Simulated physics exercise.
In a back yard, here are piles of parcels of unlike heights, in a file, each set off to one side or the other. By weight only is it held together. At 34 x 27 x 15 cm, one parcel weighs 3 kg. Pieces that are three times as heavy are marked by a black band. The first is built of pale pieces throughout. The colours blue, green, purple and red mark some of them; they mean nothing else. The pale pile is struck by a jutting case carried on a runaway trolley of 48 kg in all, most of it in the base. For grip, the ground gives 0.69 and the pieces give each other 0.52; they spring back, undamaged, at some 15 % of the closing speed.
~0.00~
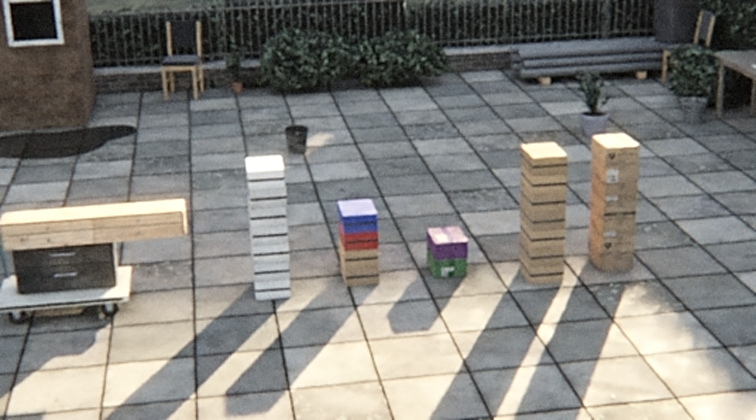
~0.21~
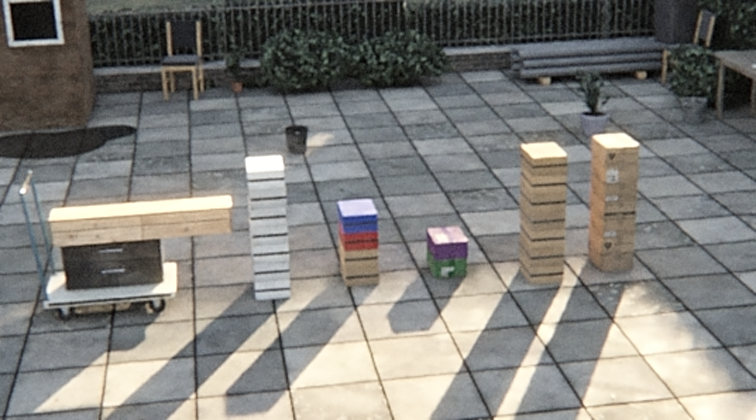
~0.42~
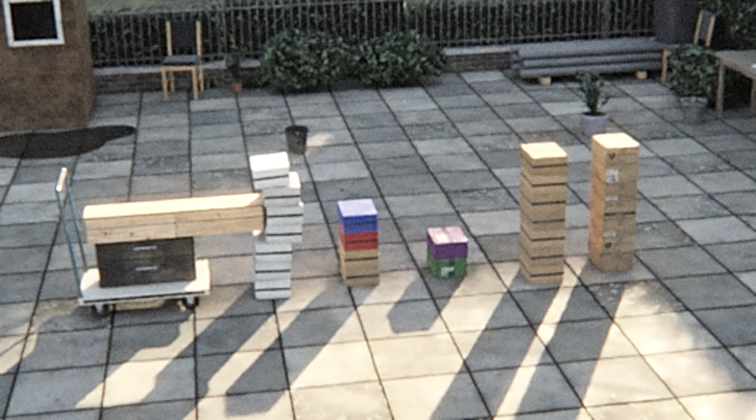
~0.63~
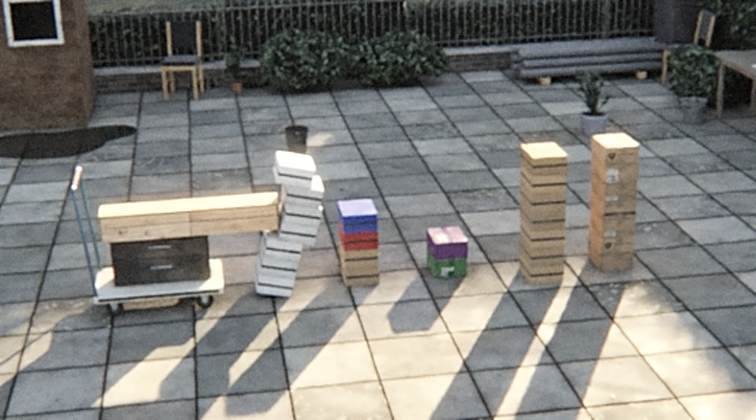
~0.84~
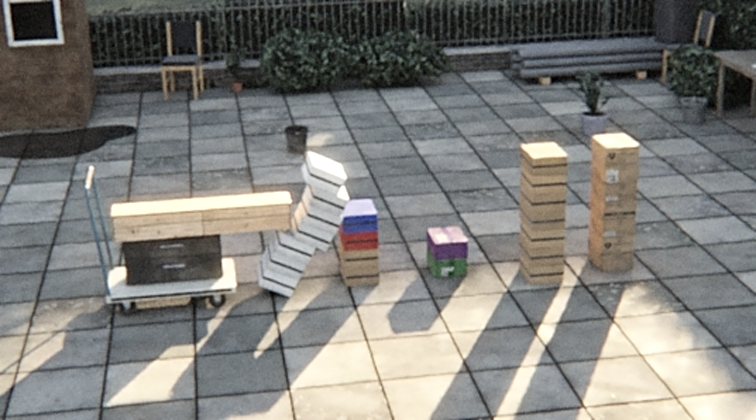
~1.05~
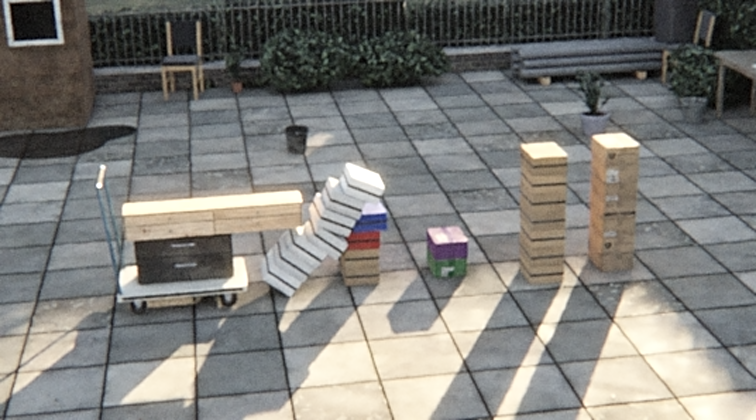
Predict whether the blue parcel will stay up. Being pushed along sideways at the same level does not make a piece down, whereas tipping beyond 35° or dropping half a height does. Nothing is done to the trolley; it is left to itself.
It will.
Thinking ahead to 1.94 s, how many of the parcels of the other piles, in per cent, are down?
It's 10 percent at that point.
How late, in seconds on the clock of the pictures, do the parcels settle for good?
Roughly 2.5 s.
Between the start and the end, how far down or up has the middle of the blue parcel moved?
About 0 cm lower.
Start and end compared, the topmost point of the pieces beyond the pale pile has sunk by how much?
Lower by close to 0 cm.
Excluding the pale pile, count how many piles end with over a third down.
1.
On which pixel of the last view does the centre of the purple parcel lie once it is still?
Somewhere around pixel (485, 250).
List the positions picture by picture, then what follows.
In the first frame (each place is the centre of the face we see best), load (176, 220) 49 cm short; blue parcel (360, 224); red parcel (362, 241); purple parcel (452, 251); the others all in place.
The second frame shows load (224, 216) 14 cm short; blue parcel (360, 224).
The third frame shows load (257, 214) 11 cm in, top of the pale pile leaning 3°; blue parcel (360, 224); the others all in place.
The fourth frame shows load (271, 213) 22 cm in, top of the pale pile leaning 13°; blue parcel (360, 224); the others all in place.
The fifth frame shows load (284, 212) 31 cm in, top of the pale pile leaning 27°; blue parcel (360, 224); the others all in place.
The sixth frame shows load (295, 211) 39 cm in, top of the pale pile leaning 25°; blue parcel (371, 223) moved 6 cm; red parcel (363, 241) moved 13 mm; purple parcel (452, 251); 2 have shifted.
By 1.44 s, 7 of the pale pile down; none of the 20 other parcels down, 5 disturbed; blue parcel tilted 4°; red parcel tilted 4°.
By 1.94 s, 7 of the pale pile down; 2 of the 20 other parcels down; blue parcel tilted 4°; purple parcel on its side.
When it is over (2.8 s), 7 of the pale pile down; 1 of the 20 other parcels down; blue parcel tilted 4°; purple parcel upside down; red parcel tilted 4°. In pixels of the last frame, middles, blue parcel near (373, 215), purple parcel near (485, 250).
